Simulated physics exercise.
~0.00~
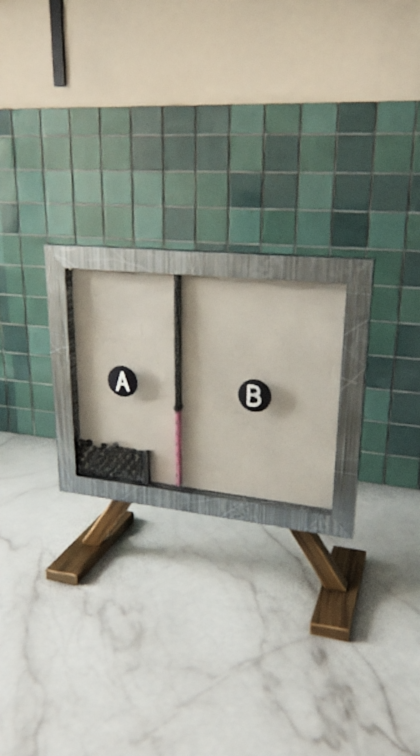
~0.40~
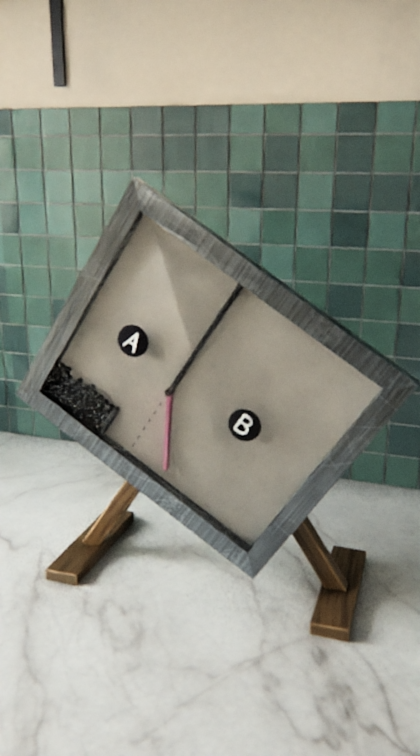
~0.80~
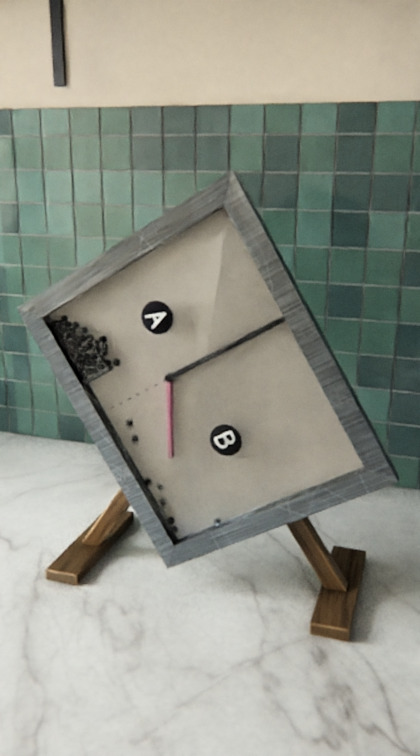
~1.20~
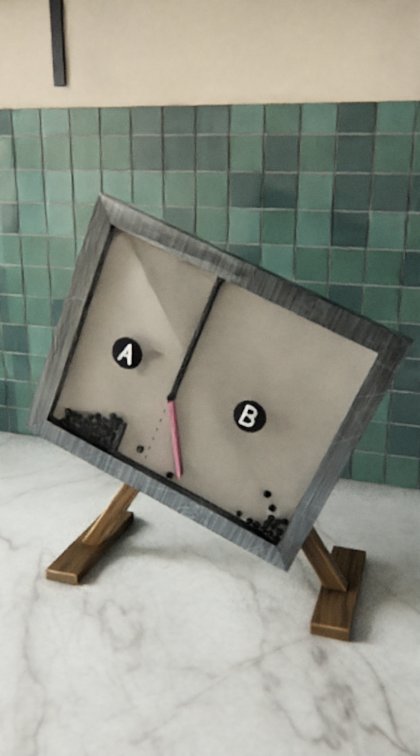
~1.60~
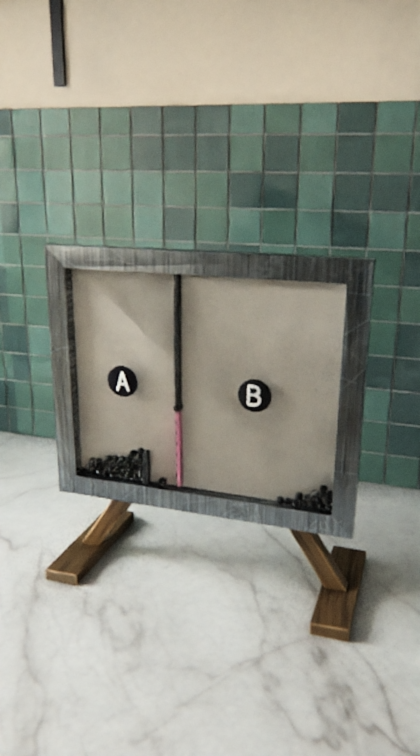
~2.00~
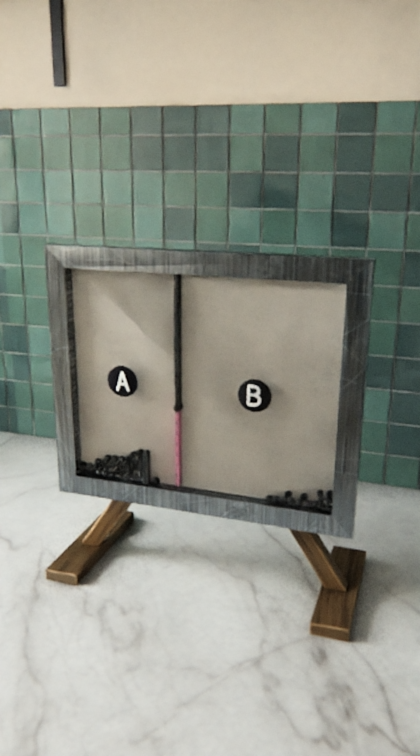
On a white marble counter before green tiles, seen from a fixed view in front, a square-cornered grey frame stands on wooden feet. A dark divider ending in a pink flap separates side A, left, from wider side B, right, and black beads lie piled in A's lower left corner. The frame turns clockwise to a steep tilt, the flap swings open, and some beads tumble down into B. It then swings back counterclockwise until level, and the flap closes. The beads come to rest with the larger heap in A and a smaller one in B's lower right corner.
